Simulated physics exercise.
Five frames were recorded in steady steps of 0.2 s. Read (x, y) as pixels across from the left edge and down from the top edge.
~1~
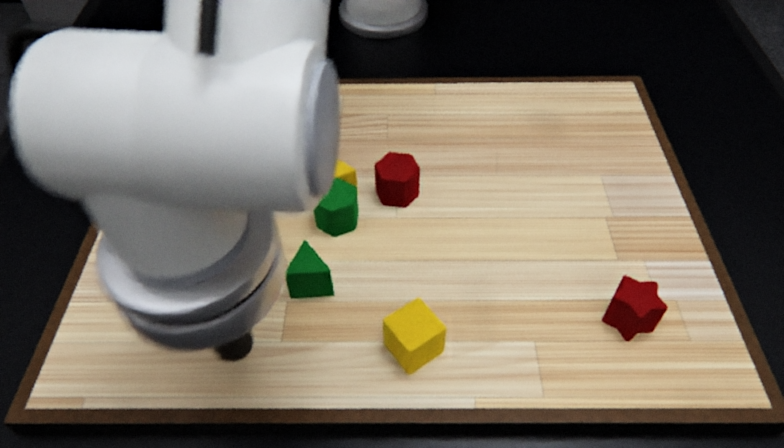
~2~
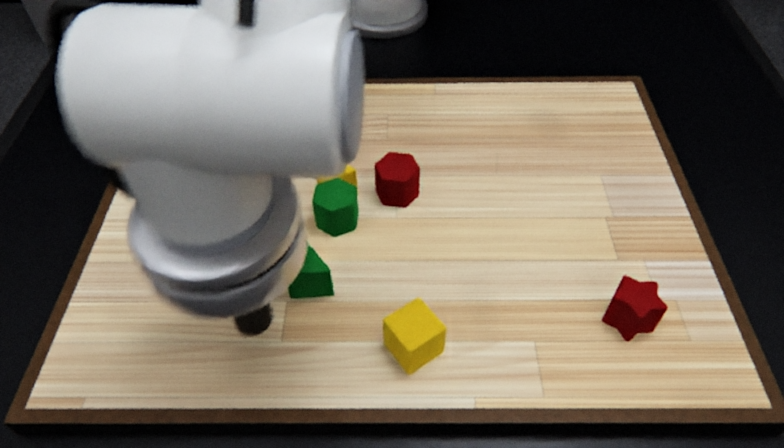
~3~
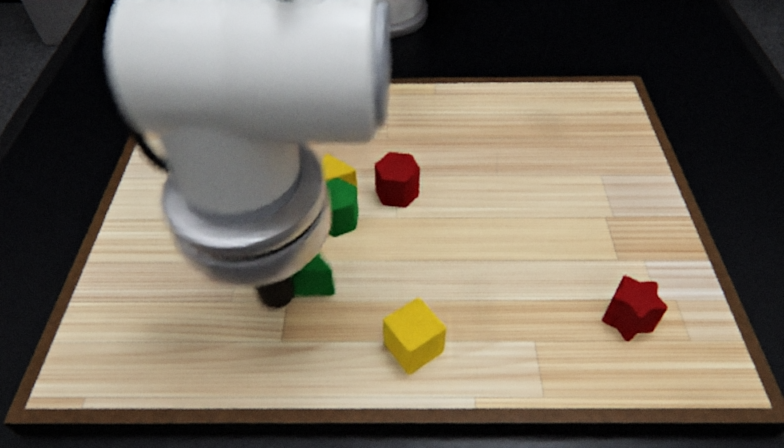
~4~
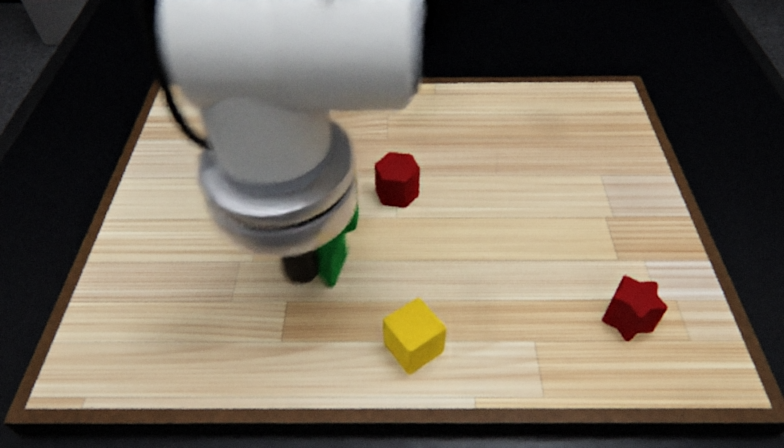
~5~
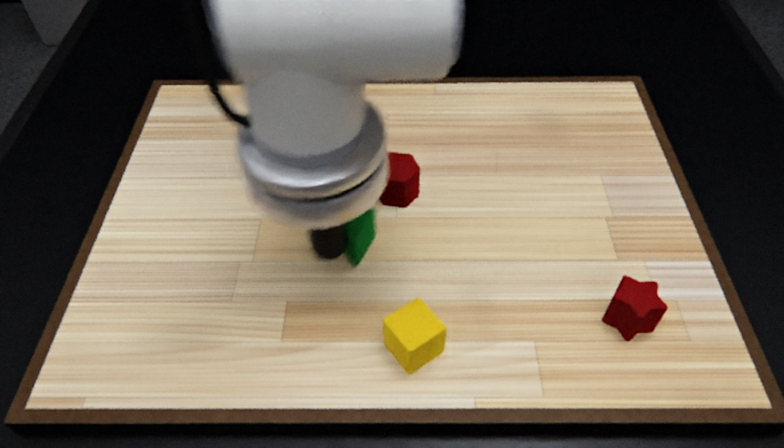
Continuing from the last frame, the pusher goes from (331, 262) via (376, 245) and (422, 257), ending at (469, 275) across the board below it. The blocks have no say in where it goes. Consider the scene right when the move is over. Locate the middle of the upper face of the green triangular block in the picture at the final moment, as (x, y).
Just about (401, 199).
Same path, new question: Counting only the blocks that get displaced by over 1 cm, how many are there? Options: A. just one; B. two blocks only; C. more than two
Option A.
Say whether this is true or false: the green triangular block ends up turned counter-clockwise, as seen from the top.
True.
One third of the way, pusher (377, 230); green triangular block (395, 200), turned 30° anticlockwise.
Two thirds of the way, pusher (424, 242); green triangular block (401, 199), turned 35° anticlockwise.
At the end, pusher (471, 261); green hexagon not moved; green triangular block (401, 199), turned 35° anticlockwise.
